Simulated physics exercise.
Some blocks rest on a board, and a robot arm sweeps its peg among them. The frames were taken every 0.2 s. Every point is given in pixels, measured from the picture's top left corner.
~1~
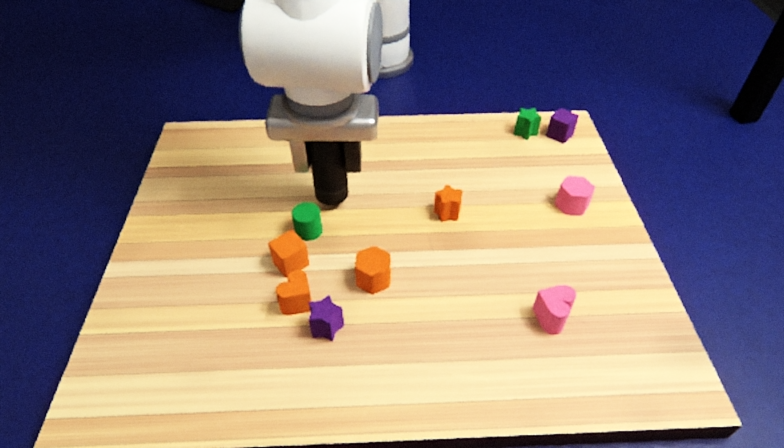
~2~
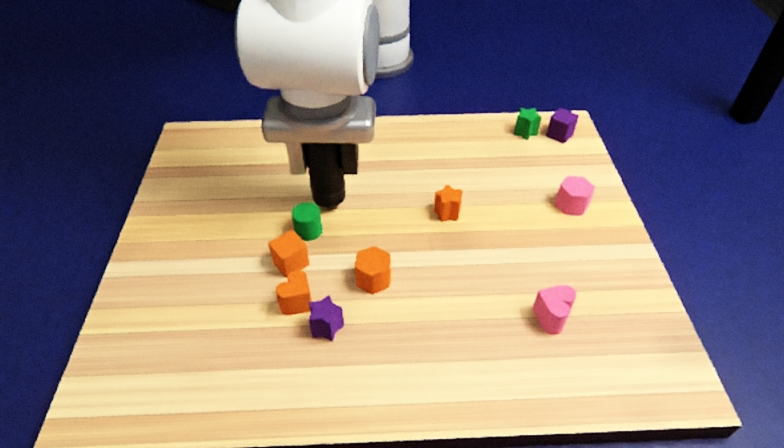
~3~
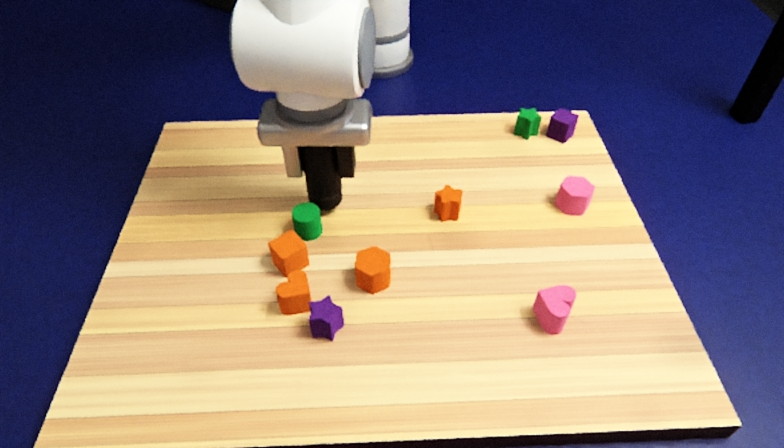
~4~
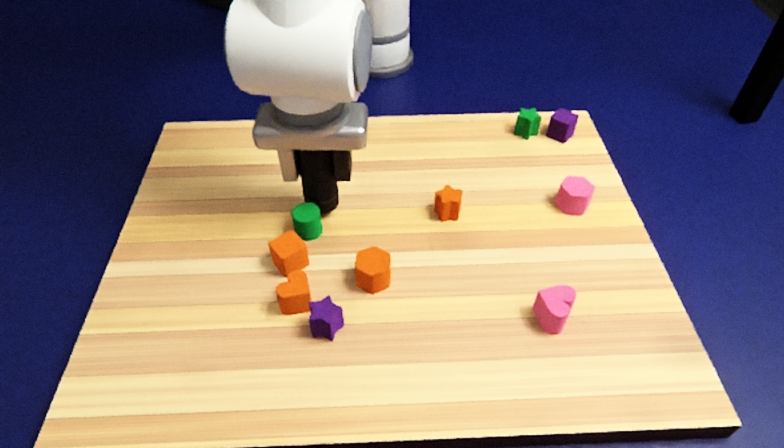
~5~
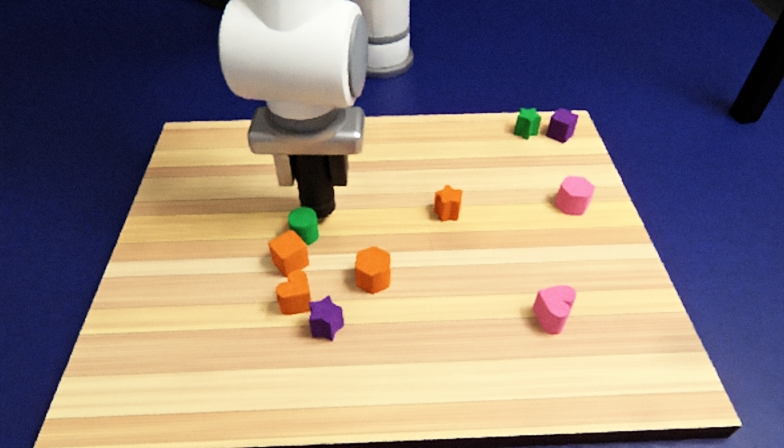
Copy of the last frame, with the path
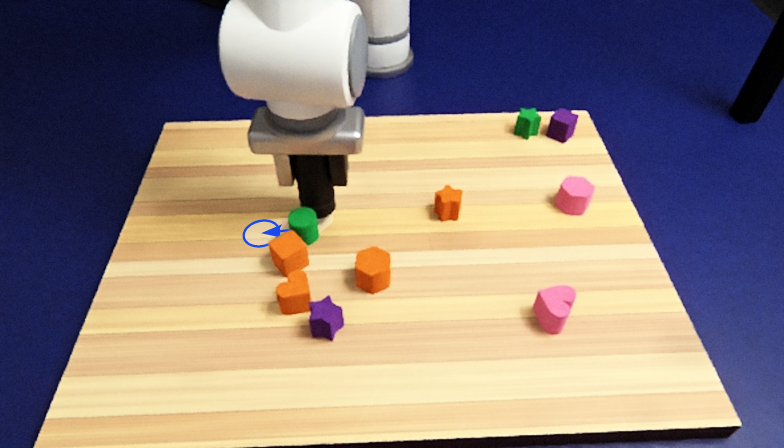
A white robot arm holds a black peg over a pale wooden board on a blue surface, seen from above at a fixed angle. Orange, purple and green blocks cluster left of centre, with an orange star near the middle, pink blocks at right and small green and purple ones at the top right. The peg drifts slightly left and nearer, then nudges the green cylinder slightly toward the orange cube.
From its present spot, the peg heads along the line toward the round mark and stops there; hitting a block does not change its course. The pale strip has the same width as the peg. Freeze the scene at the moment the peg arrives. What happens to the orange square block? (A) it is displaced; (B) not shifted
(A)
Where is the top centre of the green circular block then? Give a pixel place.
It will end up at (259, 238).
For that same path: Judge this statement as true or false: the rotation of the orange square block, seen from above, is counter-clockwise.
Verdict: True.
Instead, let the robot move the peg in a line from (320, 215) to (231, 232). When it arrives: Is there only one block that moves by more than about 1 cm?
My answer is yes.
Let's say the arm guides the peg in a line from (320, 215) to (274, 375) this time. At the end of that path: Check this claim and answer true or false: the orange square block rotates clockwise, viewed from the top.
It is false.
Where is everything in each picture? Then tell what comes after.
In the first picture, lower end of the peg (332, 194), tops of blocks, orange square block (287, 244), green circular block (306, 212).
In the second picture, peg (329, 197), blocks as before.
In the third picture, peg (326, 200), blocks as before.
In the fourth picture, peg (322, 203), blocks as before.
In the fifth picture, peg (319, 208), orange square block (287, 244), green circular block (302, 217).
The drawn path runs from (320, 215) through (304, 226) and (283, 231) to (261, 233).
What follows on the original path. Halfway along, peg (292, 222); orange square block (279, 256), turned 45° anticlockwise; green circular block (275, 233).
At the end, peg (260, 226); orange square block (277, 257), turned 55° anticlockwise; green circular block (259, 238).
